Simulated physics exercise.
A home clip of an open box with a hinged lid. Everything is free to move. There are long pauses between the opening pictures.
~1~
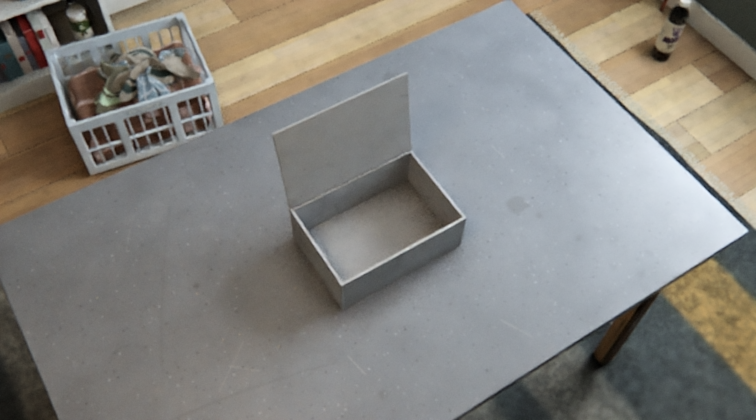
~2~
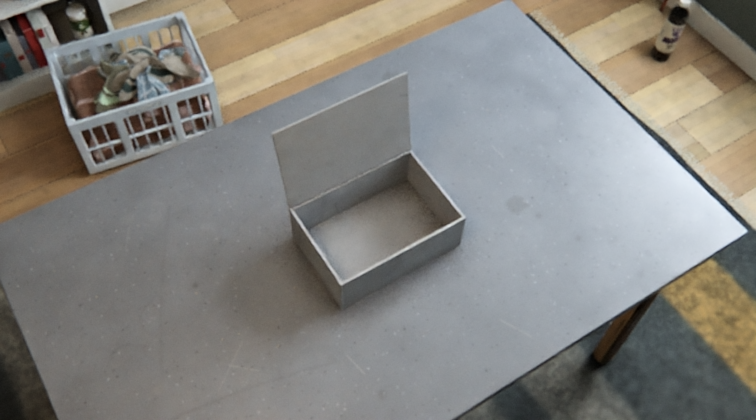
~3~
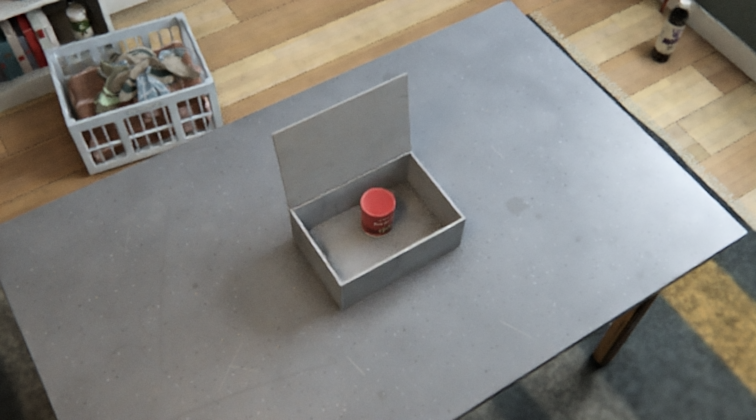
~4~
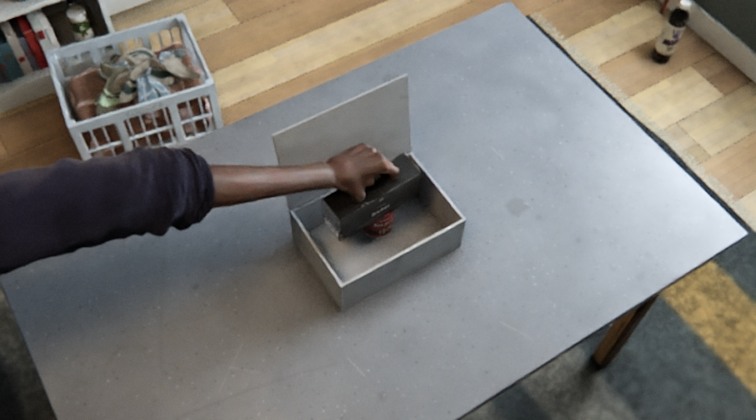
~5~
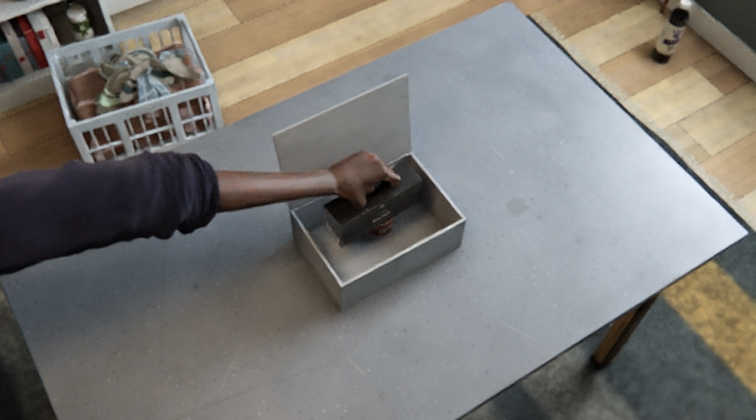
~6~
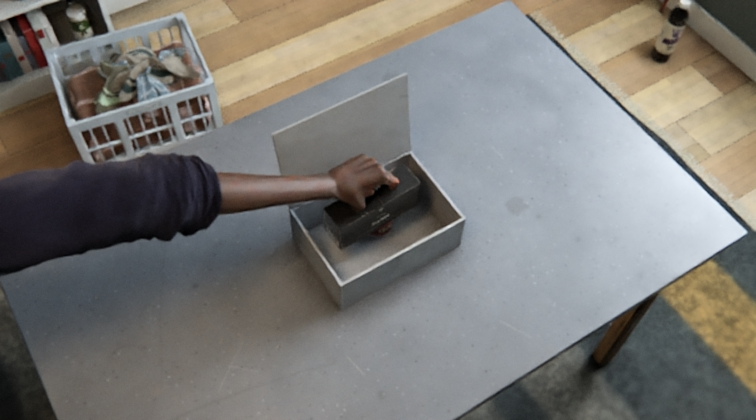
A red tin appears in the open box, then a hand lowers a black carton inside.
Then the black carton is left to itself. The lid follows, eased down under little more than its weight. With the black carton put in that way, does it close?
It closes.
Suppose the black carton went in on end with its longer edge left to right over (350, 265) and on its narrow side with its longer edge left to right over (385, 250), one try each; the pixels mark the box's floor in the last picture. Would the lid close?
First try: It stays ajar; second try: It shuts flat.
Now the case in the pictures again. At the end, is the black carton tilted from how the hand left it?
The black carton ends up tilted.
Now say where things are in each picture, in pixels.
The last thing is not in view yet, in the first picture.
The last thing is not in view yet, in the second picture.
The last thing is not in view yet; red tin (377, 213), in the third picture.
Coming down; black carton (372, 197), in the fourth picture.
Coming down; black carton (373, 204), in the fifth picture.
Put in, still held; black carton (372, 207), in the sixth picture.
Then, 0.60 s after the last picture, black carton on its side near (377, 251).
Then, 1.50 s after the last picture, lid 65° above the rim; black carton on its side near (378, 251).
Then, 1.90 s after the last picture, lid 24° above the rim; black carton on its side near (378, 251).
At rest, lid shut; tipped over in the box, black carton; red tin in place. Seen from the same camera at the end, black carton near (378, 251).
